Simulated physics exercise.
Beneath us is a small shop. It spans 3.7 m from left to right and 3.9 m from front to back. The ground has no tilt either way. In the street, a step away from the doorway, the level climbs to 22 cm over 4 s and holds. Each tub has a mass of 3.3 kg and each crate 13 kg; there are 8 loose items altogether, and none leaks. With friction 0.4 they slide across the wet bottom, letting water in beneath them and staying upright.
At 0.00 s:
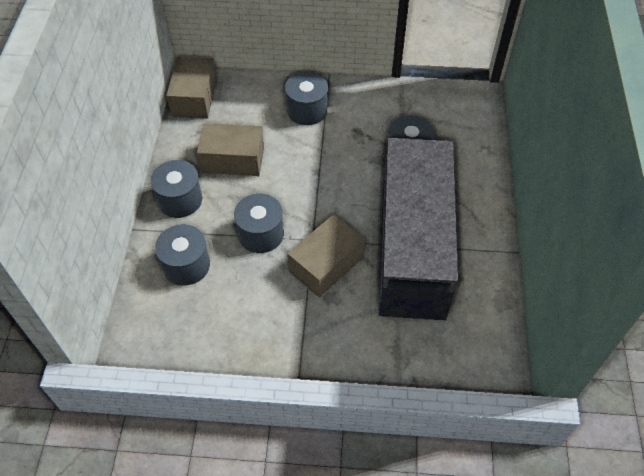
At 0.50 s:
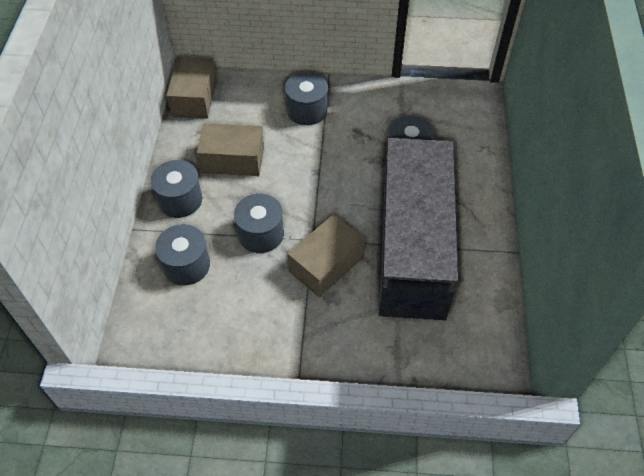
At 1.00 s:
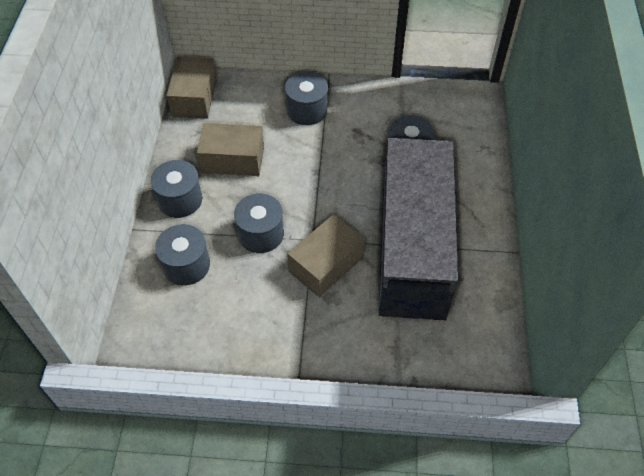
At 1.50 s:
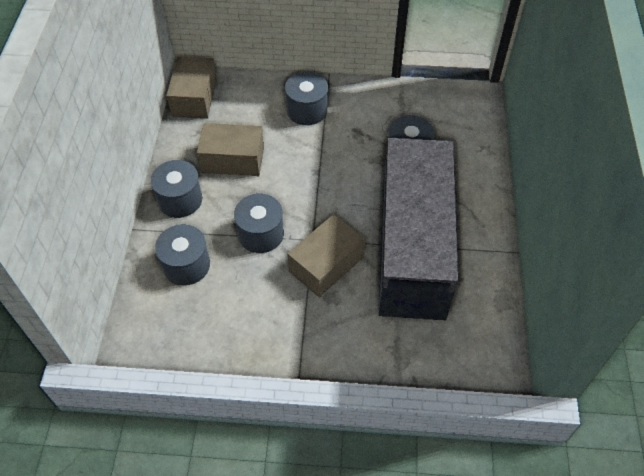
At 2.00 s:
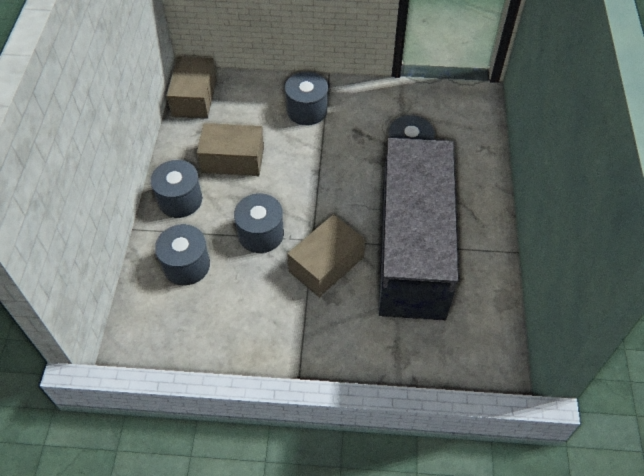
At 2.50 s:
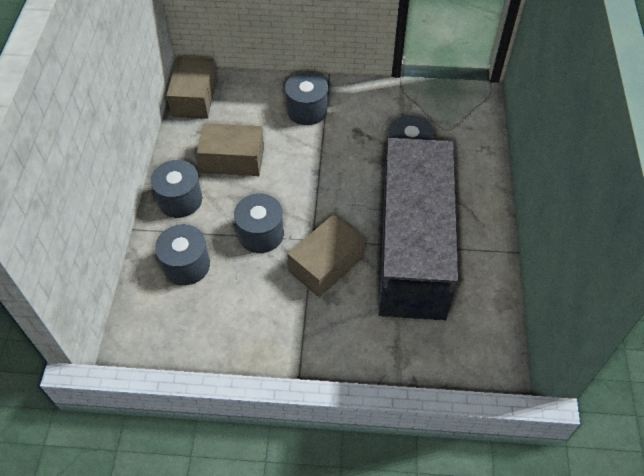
The paving around a small walled shop turns green while the tubs and crates stay still.
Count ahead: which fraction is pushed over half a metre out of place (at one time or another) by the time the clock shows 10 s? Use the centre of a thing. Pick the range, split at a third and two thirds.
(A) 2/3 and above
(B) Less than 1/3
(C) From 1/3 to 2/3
Answer: C.
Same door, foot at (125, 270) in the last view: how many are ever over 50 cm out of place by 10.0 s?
The count would be 5.
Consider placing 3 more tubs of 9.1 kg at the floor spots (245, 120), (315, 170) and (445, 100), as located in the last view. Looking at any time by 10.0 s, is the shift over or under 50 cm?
First stays within it, second exceeds it, third exceeds it.
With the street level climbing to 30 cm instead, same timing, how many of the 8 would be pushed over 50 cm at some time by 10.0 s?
You'd get 5 in that case.
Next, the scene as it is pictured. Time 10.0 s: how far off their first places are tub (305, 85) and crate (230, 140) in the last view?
They sit 10 cm and 5 cm away, in the order given.
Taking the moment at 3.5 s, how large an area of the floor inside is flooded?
Wet area: Approx. 2.5 m2.
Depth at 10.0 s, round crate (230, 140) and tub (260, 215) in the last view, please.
Depths: Near 5 cm, then near 13 cm.
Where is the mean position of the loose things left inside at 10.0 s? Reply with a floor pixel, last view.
Close to pixel (221, 201).
After 3.5 s 0 of 8 are over 50 cm from their spots; 0 afloat.
After 4.5 s 1 of 8 are over 50 cm from their spots; 1 afloat.
After 7.0 s 3 of 8 are over 50 cm from their spots; 1 afloat.
After 10.0 s 4 of 8 are over 50 cm from their spots, and 4 have been at some point; 7 afloat.
